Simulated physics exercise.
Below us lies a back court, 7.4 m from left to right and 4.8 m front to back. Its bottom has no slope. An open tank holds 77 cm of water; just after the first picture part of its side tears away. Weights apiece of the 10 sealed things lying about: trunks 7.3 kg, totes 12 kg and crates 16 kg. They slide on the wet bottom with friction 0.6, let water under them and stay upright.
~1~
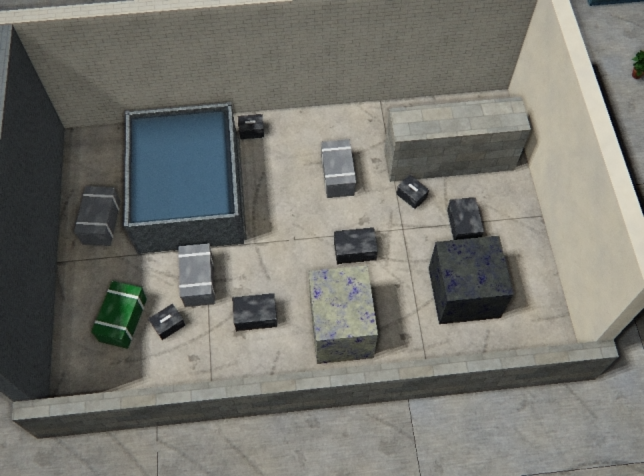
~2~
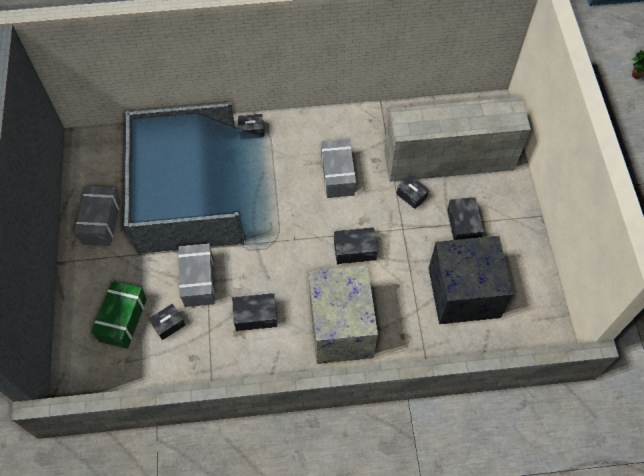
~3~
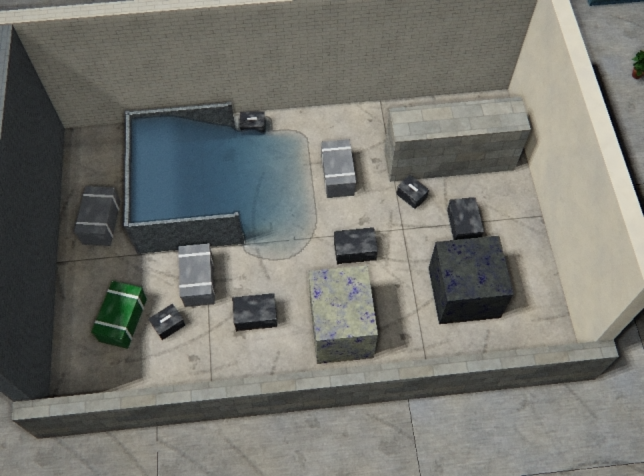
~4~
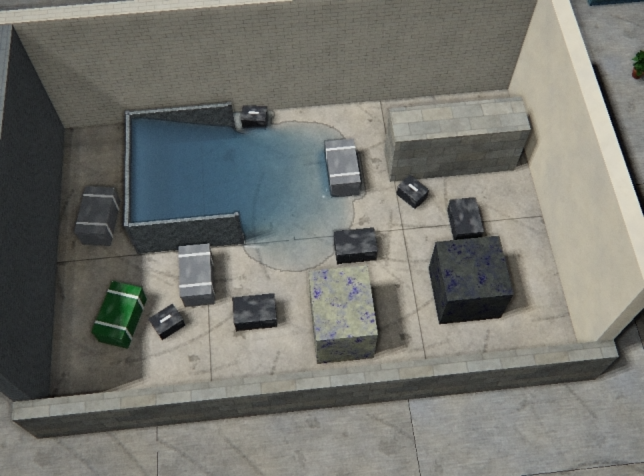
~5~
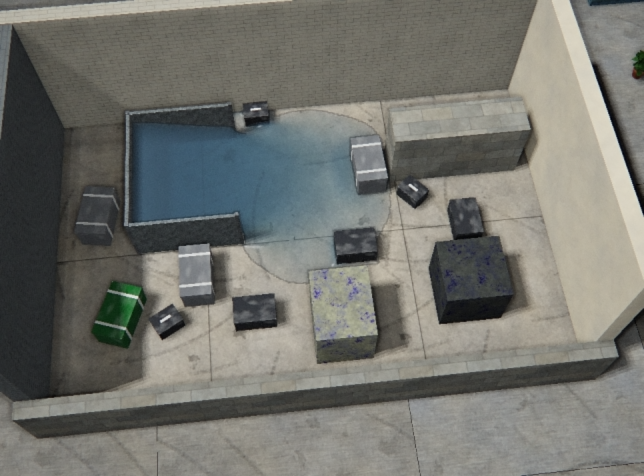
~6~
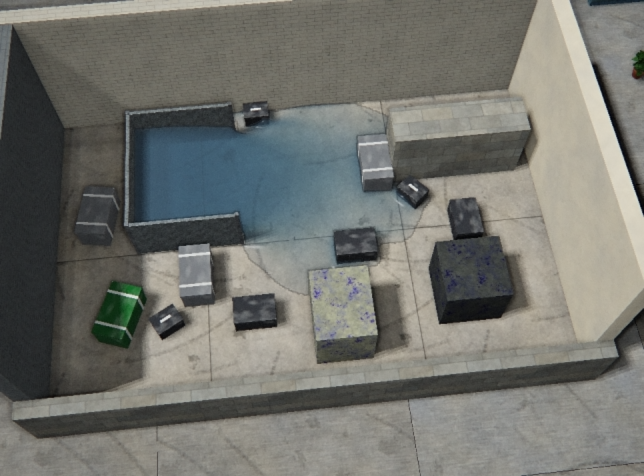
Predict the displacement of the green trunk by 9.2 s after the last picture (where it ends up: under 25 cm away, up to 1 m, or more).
The green trunk moves a short way.
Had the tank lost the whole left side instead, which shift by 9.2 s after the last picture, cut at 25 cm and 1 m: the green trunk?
In that case the green trunk ends far away.
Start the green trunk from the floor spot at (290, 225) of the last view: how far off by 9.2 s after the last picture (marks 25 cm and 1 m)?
It travels far.
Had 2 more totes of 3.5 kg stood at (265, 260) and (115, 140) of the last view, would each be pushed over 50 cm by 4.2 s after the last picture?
In turn: Under, less.
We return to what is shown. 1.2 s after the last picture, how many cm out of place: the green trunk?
Roughly 0 cm by then.
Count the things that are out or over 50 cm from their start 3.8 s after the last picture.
I count 2.
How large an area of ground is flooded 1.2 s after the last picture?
Roughly 20 m2.
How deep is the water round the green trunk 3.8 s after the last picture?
About 0 cm.
Then, 1.2 s after the last picture the green trunk is near (117, 310), 0.0 m from its start, aground; 3 afloat.
Then, 3.8 s after the last picture the green trunk is near (117, 310), 0.0 m from its start, aground; 4 afloat.
Then, 6.2 s after the last picture the green trunk is near (103, 310), 0.2 m from its start, aground; 5 afloat.
Then, 9.2 s after the last picture the green trunk is near (85, 305), 0.4 m from its start, afloat; 5 afloat.
